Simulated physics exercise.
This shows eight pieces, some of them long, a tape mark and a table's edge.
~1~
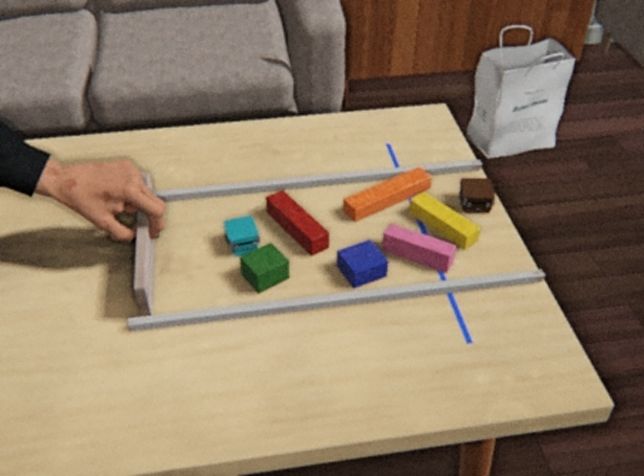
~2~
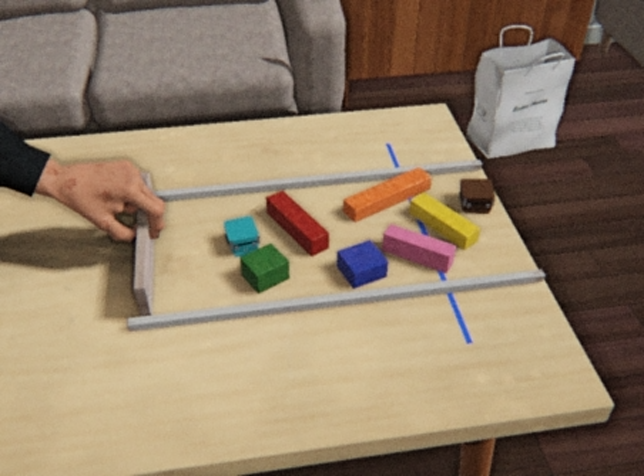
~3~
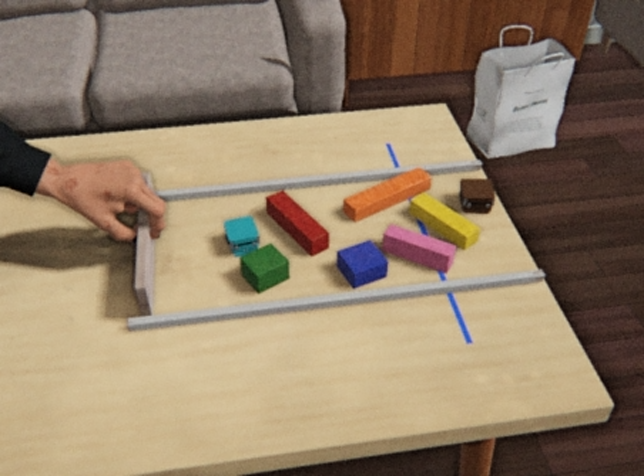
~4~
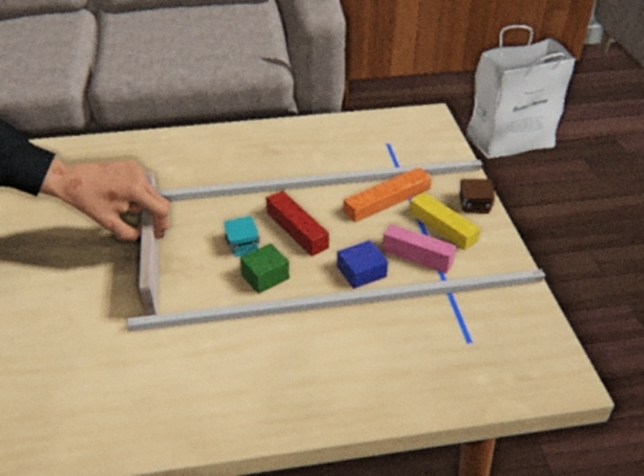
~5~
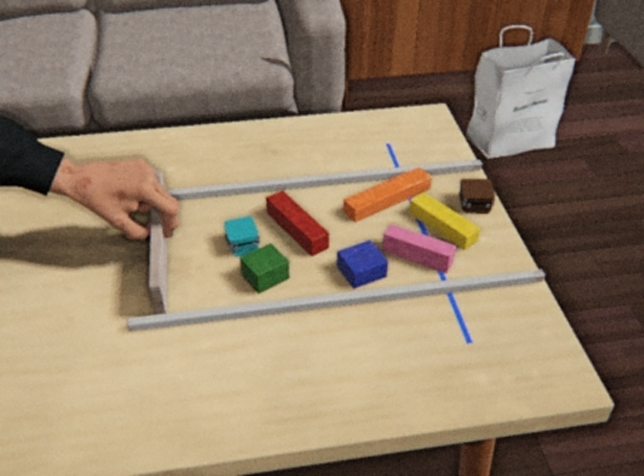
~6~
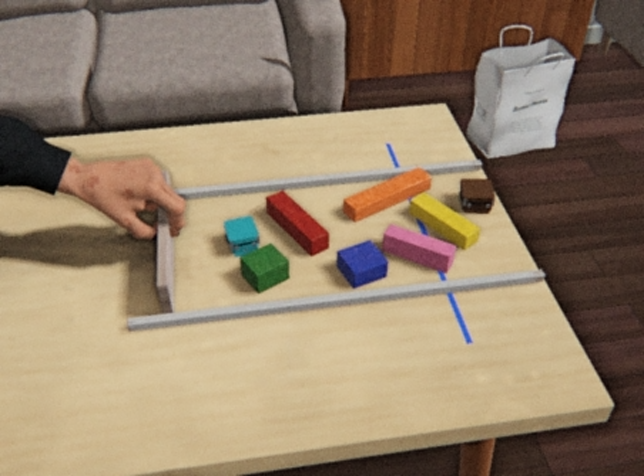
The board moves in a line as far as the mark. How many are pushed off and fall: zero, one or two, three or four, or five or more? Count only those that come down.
The number that fall off is zero.
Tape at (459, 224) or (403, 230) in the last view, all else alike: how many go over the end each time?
The counts: 4 and 0.
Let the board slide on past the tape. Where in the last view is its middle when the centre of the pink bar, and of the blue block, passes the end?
Near (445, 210) and (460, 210).
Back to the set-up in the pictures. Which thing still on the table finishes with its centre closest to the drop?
Foremost is the brown case.
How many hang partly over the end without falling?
That would be 4.
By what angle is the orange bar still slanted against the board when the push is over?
Near 65 degrees.
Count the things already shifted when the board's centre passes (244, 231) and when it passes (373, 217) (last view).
The counts are 2 and 7.
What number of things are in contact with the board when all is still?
That makes 3.
Soon after, none off yet; brown case at rest near (476, 197); yellow bar at rest near (443, 221); pink bar at rest near (418, 248).
At rest, the number that fall off is zero.
